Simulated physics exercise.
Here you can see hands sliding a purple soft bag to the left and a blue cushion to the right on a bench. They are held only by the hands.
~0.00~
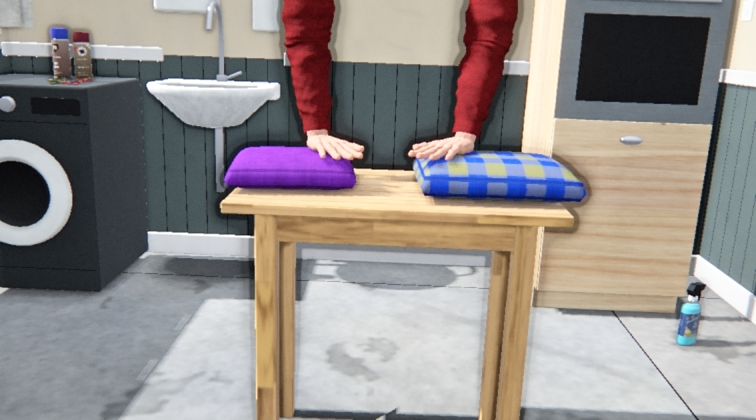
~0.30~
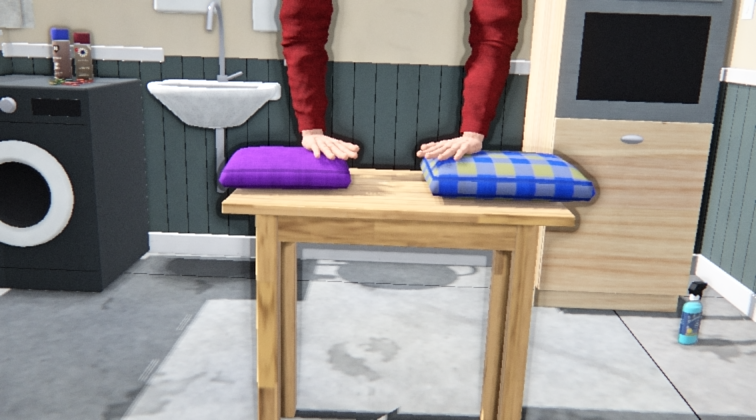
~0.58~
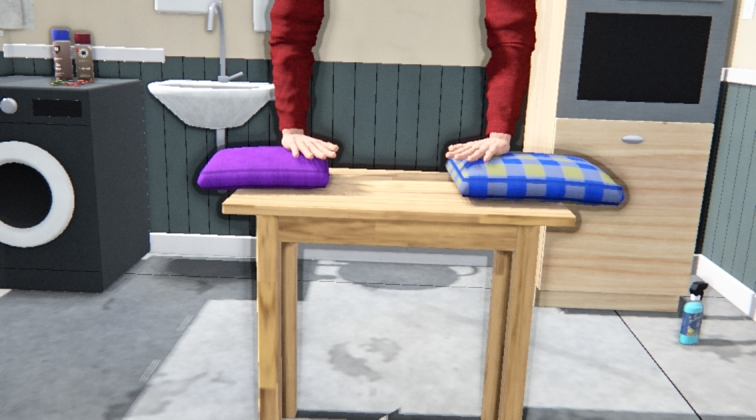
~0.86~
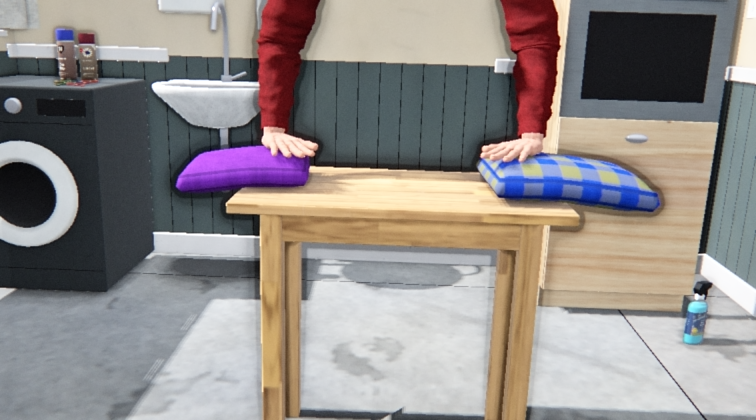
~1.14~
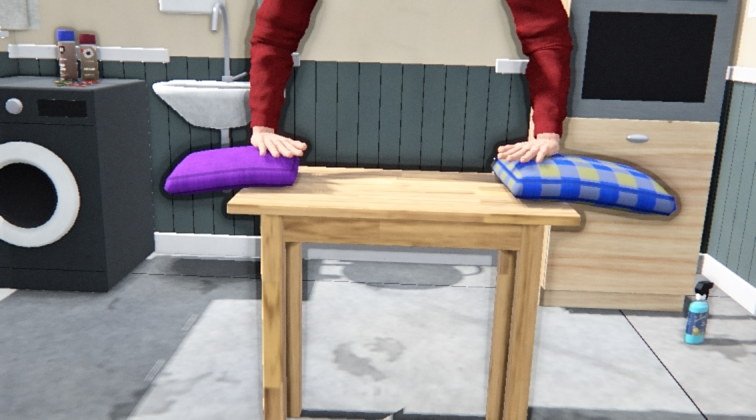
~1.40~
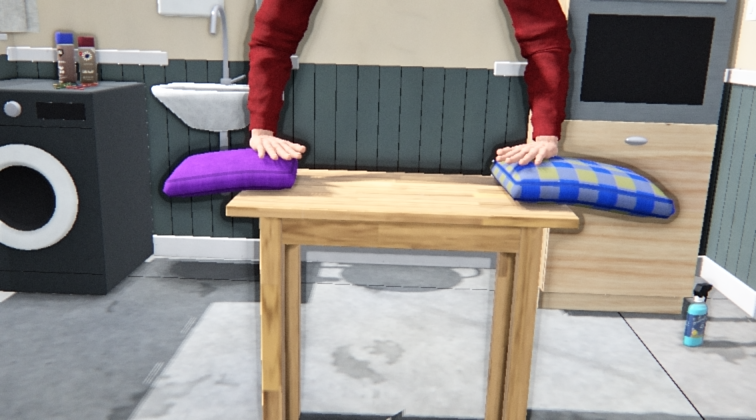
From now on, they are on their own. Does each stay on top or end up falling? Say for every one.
My answer: The purple soft bag ends up falling; the blue cushion ends up falling.
By 1.68 s, soft bag tipping outwards near (232, 186); cushion tipping outwards near (580, 202).
By 1.90 s, soft bag falling near (224, 269); cushion falling near (585, 299).
By 2.14 s, soft bag on the floor; cushion on the floor.
When it is over, soft bag on the floor near (176, 407); cushion on the floor. The purple soft bag slumps off the end and the blue cushion tips over and falls.
